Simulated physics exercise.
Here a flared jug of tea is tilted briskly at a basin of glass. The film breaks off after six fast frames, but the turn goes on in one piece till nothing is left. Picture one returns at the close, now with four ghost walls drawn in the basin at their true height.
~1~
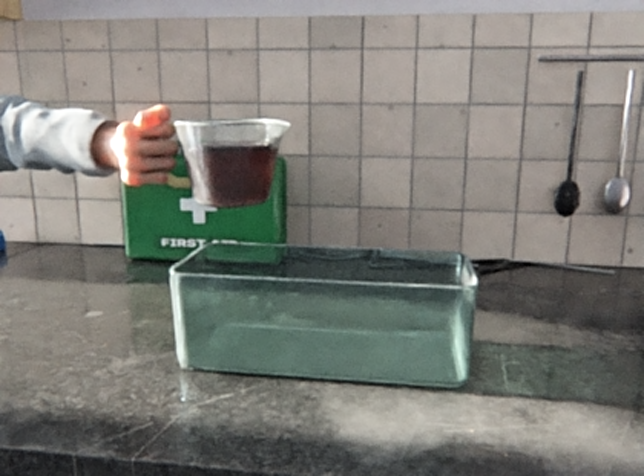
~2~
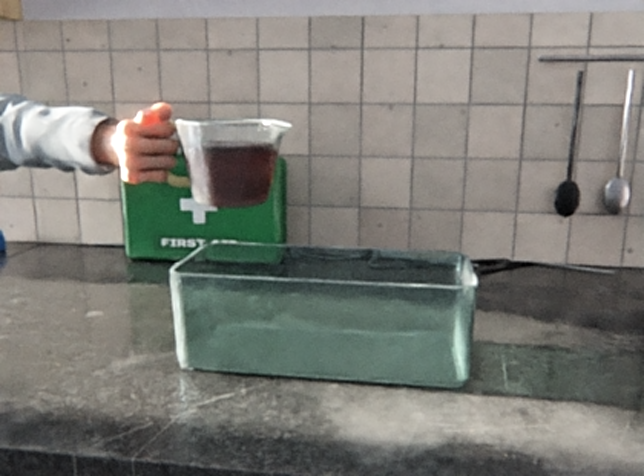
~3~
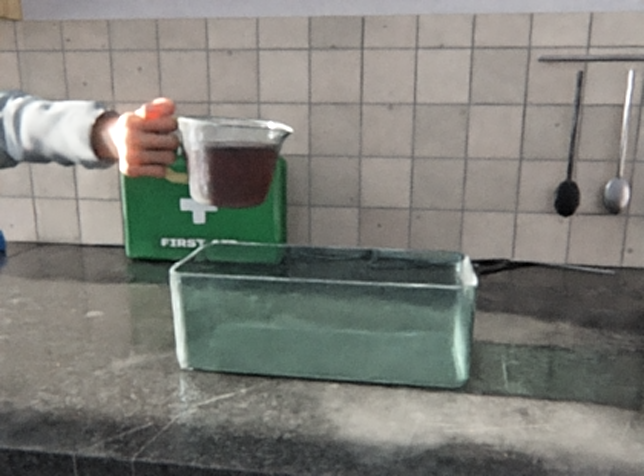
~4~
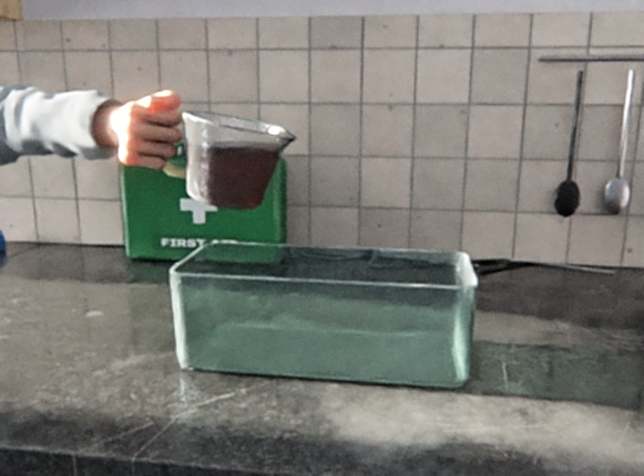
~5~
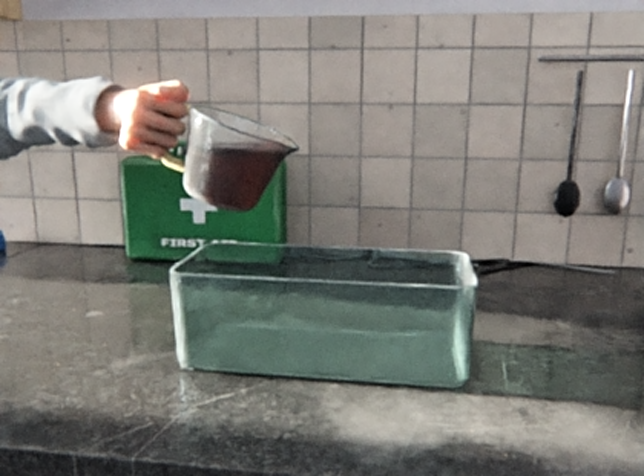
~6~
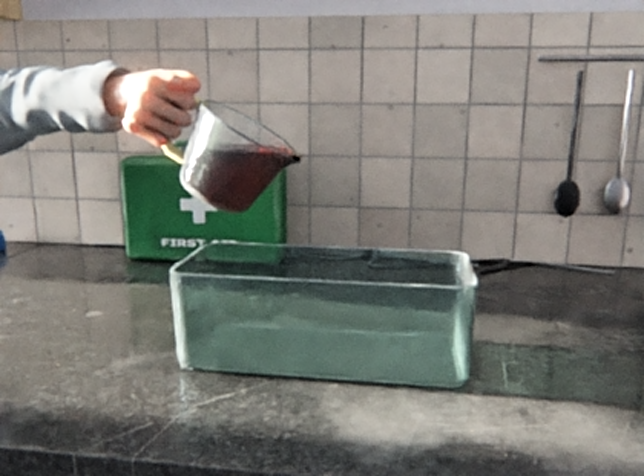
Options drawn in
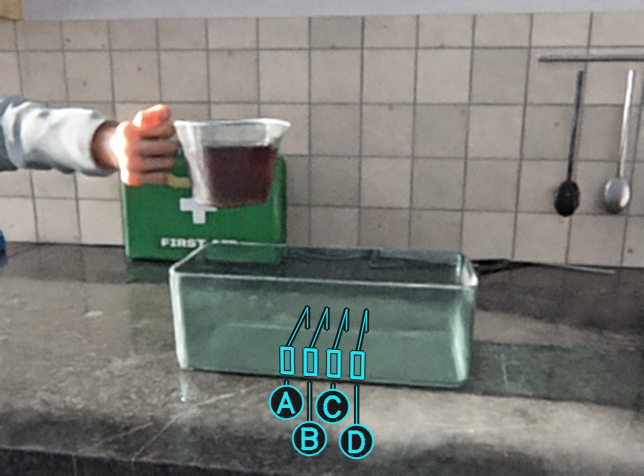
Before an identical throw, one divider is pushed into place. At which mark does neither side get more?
Slot C.
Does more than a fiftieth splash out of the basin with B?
No.
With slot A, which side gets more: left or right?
More ends on the right.
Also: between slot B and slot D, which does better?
Here it is slot B.
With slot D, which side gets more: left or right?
More ends on the left.
On the marked copy, A at (286, 380); B at (309, 382); C at (332, 384); D at (356, 385).
With A, about 8 % ends left of the wall and 91 % right of it.
With B, about 23 % ends left of the wall and 76 % right of it.
With C, about 52 % ends left of the wall and 47 % right of it.
With D, about 92 % ends left of the wall and 7 % right of it.
